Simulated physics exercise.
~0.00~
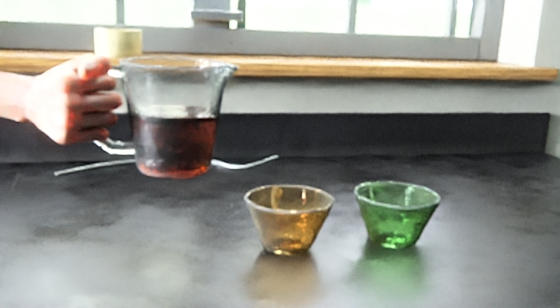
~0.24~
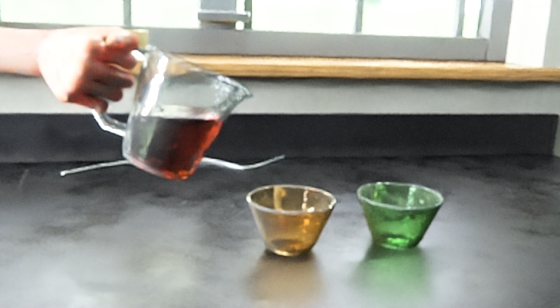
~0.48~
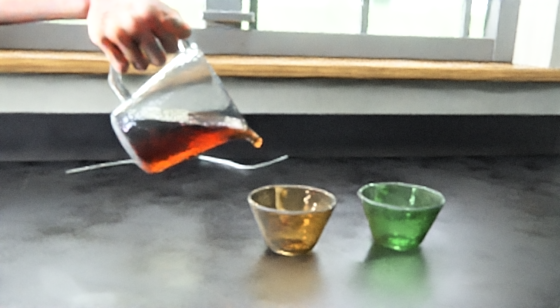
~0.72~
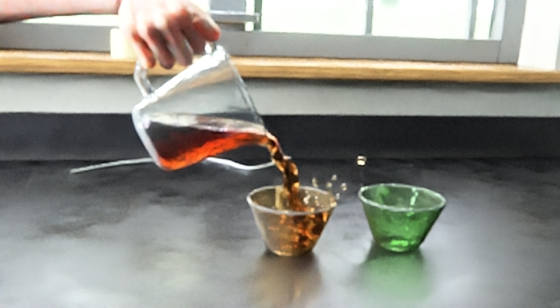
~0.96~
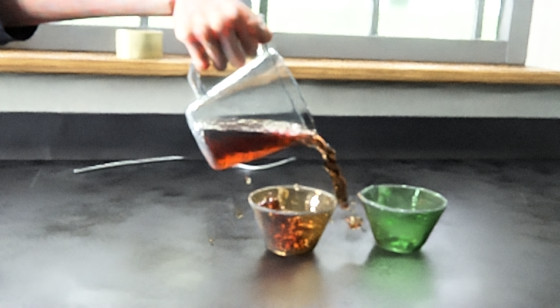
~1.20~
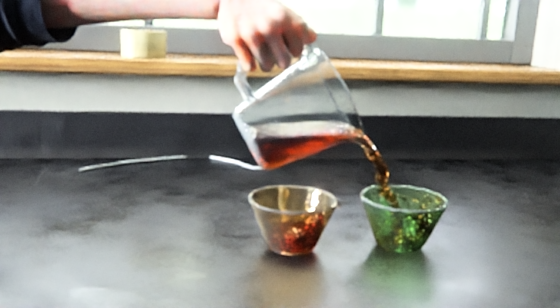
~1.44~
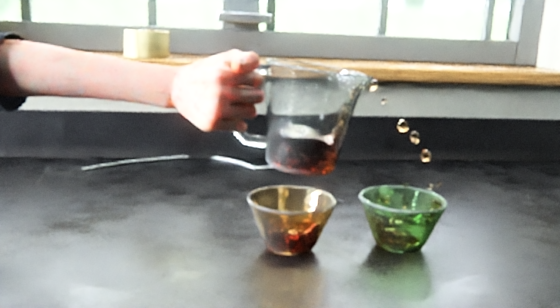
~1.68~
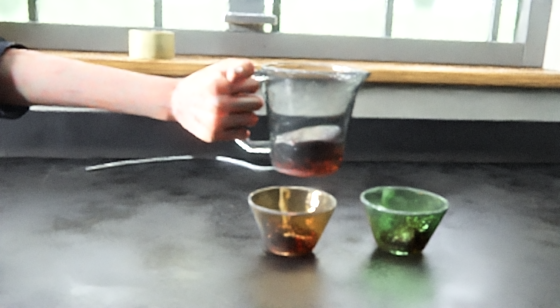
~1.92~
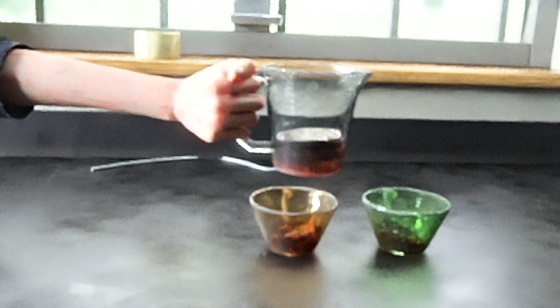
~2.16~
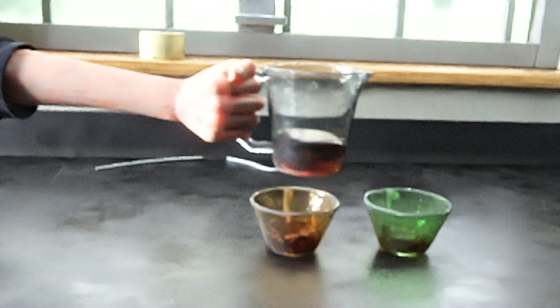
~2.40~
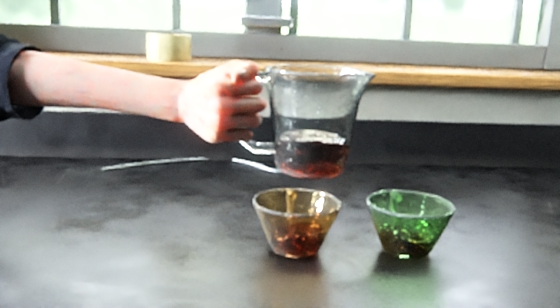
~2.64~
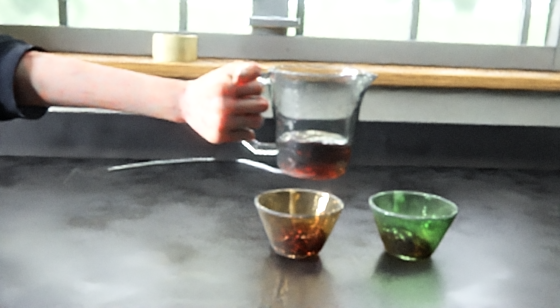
A glass jug of reddish-brown tea, held by a hand, tipped to the right and poured into an amber cup, then swept over to a green one, splashing a few drops, before being leveled with some tea left and a little in each cup.
